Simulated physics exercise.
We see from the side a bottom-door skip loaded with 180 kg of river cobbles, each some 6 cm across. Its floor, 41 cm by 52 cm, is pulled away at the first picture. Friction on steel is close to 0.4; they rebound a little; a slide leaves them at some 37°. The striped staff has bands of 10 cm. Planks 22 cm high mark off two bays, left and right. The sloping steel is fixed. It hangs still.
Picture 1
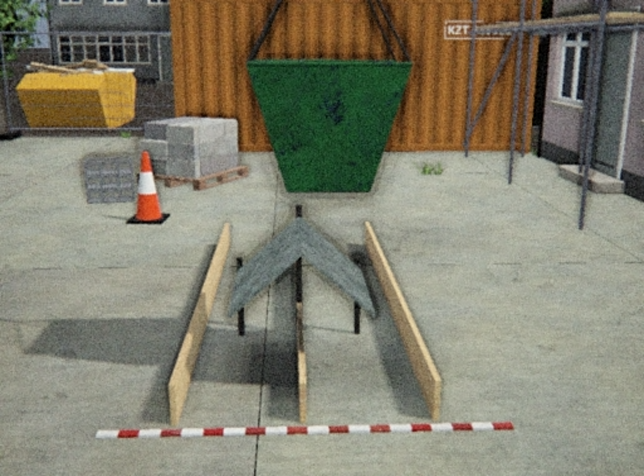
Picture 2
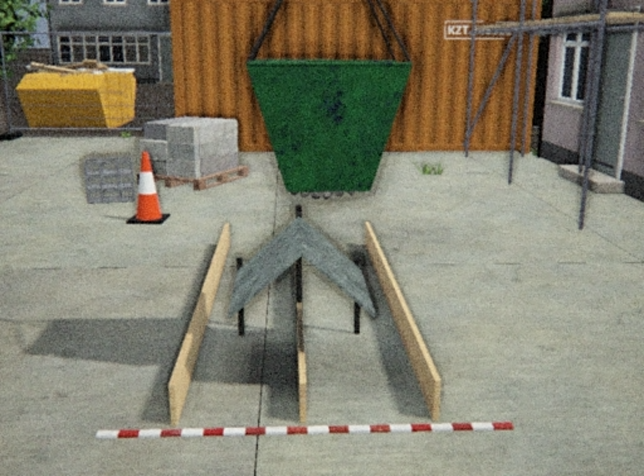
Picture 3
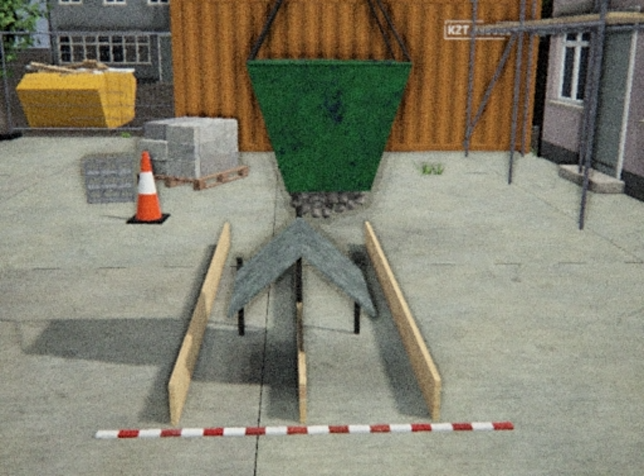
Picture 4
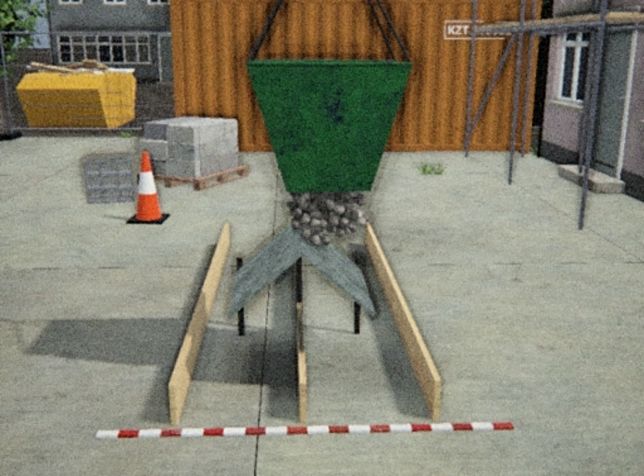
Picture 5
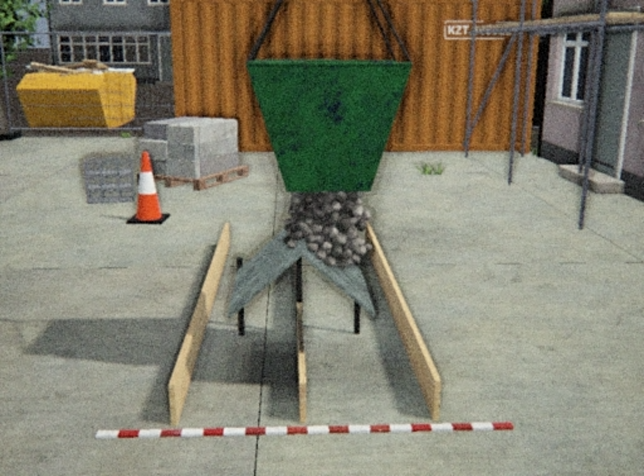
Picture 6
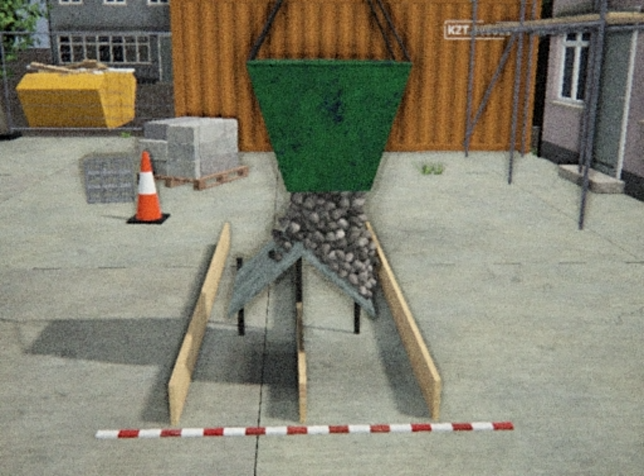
In a paved yard, a green skip hung still above a peaked metal slide between wooden boards, and grey cobbles dropped from its bottom, piling onto the peak and spreading down mostly the right slope.
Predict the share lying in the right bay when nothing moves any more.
Some 56 per cent of it.
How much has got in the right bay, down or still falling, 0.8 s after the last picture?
About 55 per cent by then.
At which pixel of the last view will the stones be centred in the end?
Around (397, 360).
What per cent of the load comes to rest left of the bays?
Some 0 per cent of the load.
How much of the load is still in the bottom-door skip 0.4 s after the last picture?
About 0 per cent.
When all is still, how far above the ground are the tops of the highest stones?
Some 22 cm high.
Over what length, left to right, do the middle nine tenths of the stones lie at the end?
Roughly 200 cm.
Then, 0.4 s after the last picture, 0 % in the bottom-door skip, 23 % on the steel, 6 % falling or lying in the left bay, 54 % falling or lying in the right bay, 17 % falling or lying right of the bays; the stones farthest right are at (503, 361).
Then, 0.8 s after the last picture, 0 % in the bottom-door skip, 0 % on the steel, 2 % falling or lying left of the bays, 8 % falling or lying in the left bay, 57 % falling or lying in the right bay, 33 % falling or lying right of the bays; the stones farthest right are at (611, 362).
Then, 1.4 s after the last picture, 0 % in the bottom-door skip, 2 % falling or lying left of the bays, 8 % falling or lying in the left bay, 56 % falling or lying in the right bay, 33 % falling or lying right of the bays.
Then, 2.3 s after the last picture, 0 % in the bottom-door skip, 2 % falling or lying left of the bays, 8 % falling or lying in the left bay, 56 % falling or lying in the right bay, 33 % falling or lying right of the bays.
Then, 4.2 s after the last picture, 0 % in the bottom-door skip, 2 % left of the bays, 8 % in the left bay, 56 % in the right bay, 33 % right of the bays.
